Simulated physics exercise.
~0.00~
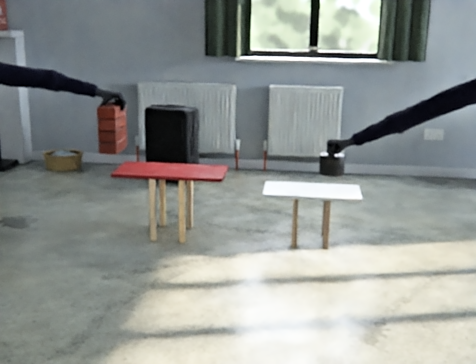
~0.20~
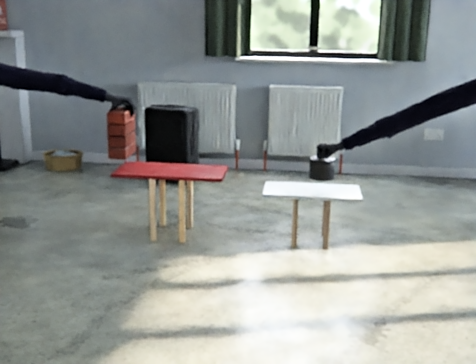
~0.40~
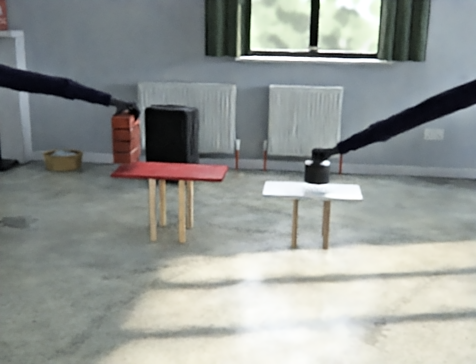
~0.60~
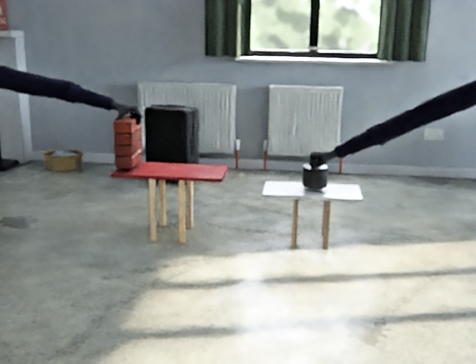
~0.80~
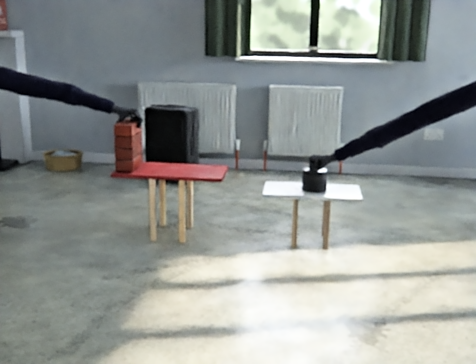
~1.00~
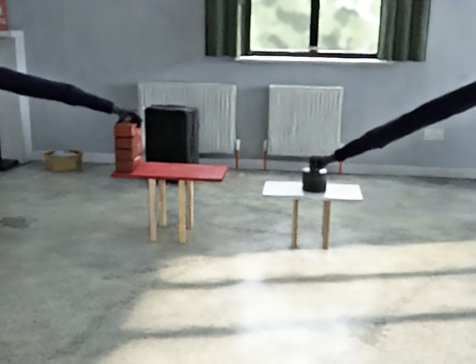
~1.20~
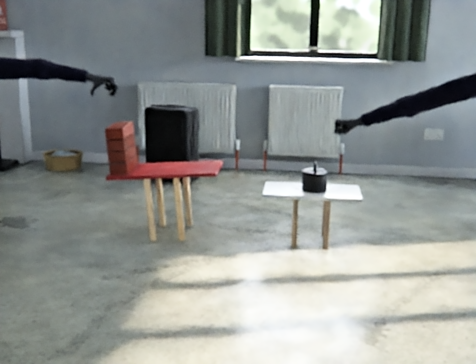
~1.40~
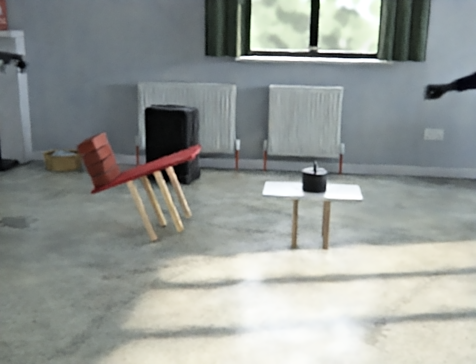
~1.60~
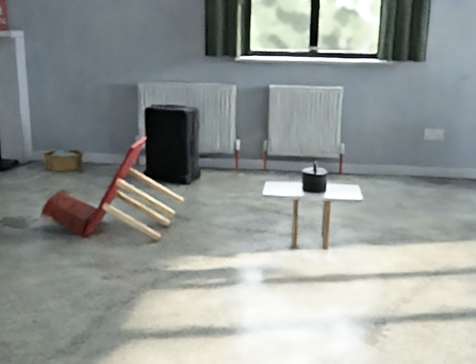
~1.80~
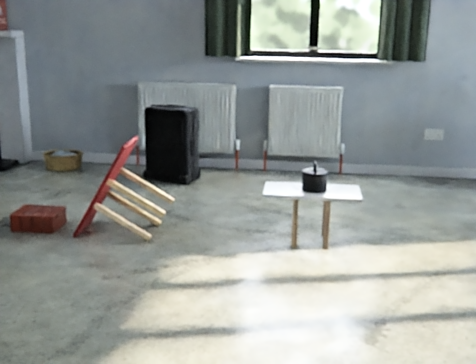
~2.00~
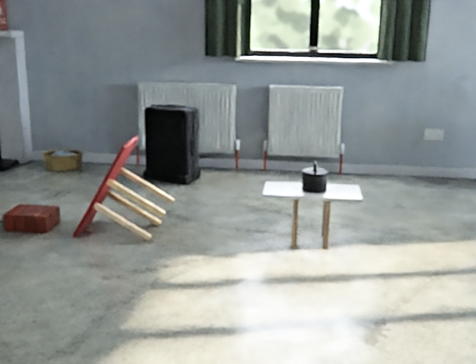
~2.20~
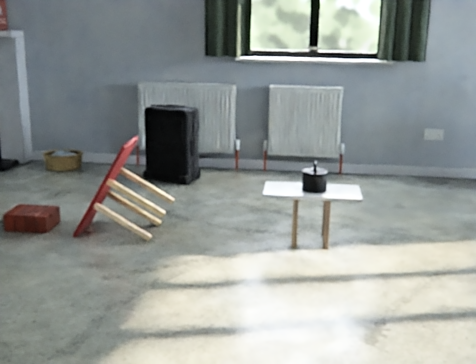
In a grey-walled room with radiators beneath a window, two dark-sleeved arms reach in from either side, holding a stack of red bricks over the left end of a red trestle and a black pot over a white plant stand. The hands lower both loads into place, then let go and draw back. The trestle begins to tip to the left, and the bricks go over with it and drop to the floor. The bricks slide a little farther left and come to rest. The trestle ends steeply tilted with its legs off the floor, while the white stand stays level beneath the pot.
